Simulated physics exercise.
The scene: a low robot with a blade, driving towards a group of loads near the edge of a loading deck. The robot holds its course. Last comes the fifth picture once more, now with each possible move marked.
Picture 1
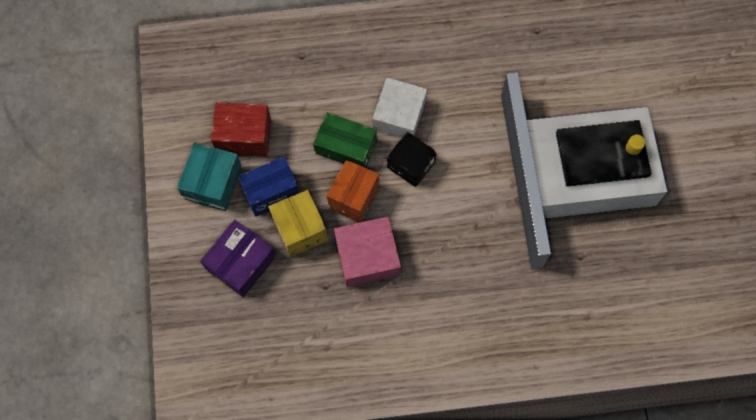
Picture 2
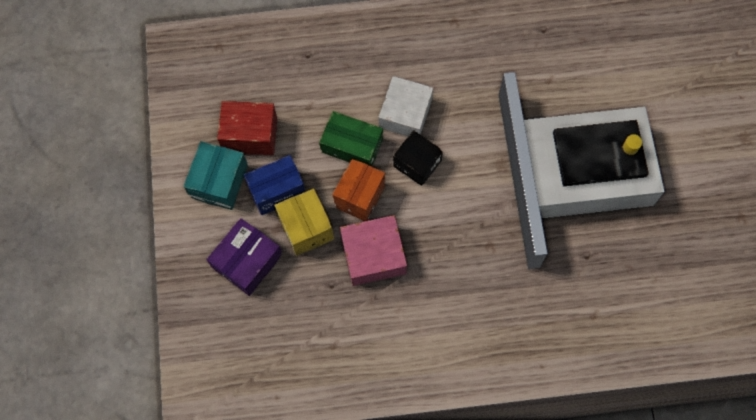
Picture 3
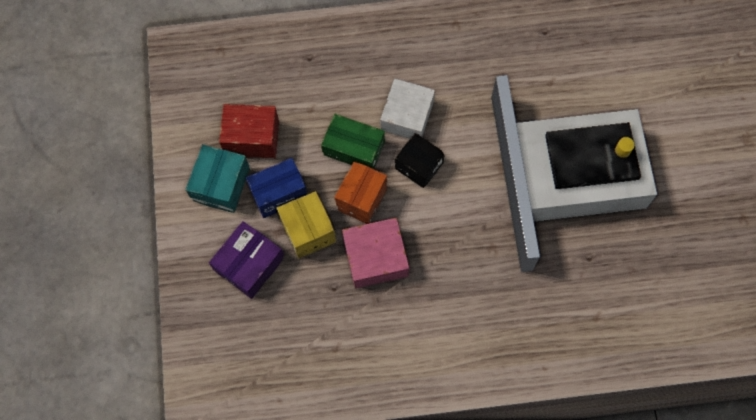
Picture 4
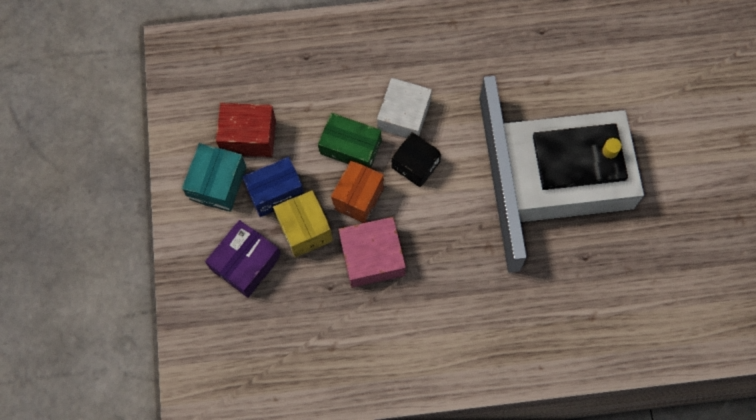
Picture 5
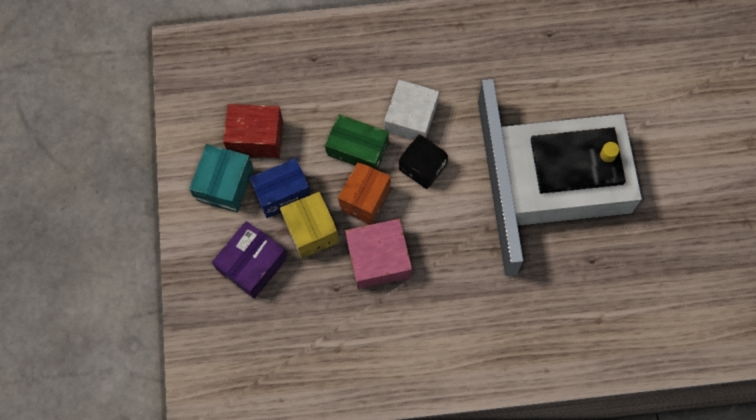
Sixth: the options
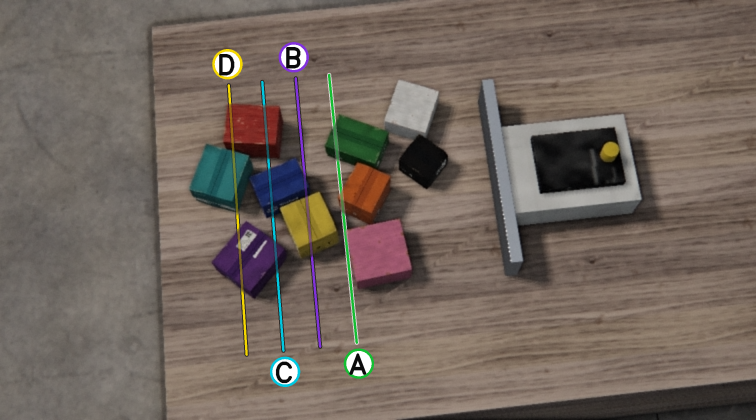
On a wooden deck above a grey floor, a low white robot with a wide blade crept slightly left towards a cluster of colourful boxes, which stayed where they were, still untouched by the blade.
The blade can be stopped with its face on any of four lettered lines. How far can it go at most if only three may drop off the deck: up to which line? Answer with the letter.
No farther than D.
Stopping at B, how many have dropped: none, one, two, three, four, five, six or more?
By then, none.
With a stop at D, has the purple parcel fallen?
Yes.
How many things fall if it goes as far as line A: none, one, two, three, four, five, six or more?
The count is none.
On the marked copy, A at (342, 202); B at (307, 206); C at (272, 210); D at (237, 214).
Following D. Soon after the start, robot (476, 170); white crate (368, 114); green box (333, 149).
Later, robot (380, 181); purple parcel (194, 270); turquoise box (194, 175).
In the end, robot (306, 189); turquoise box over the edge; purple parcel over the edge; two fallen.
As for the rest, A is within the limit but short; B is within the limit but short; C is within the limit but short.
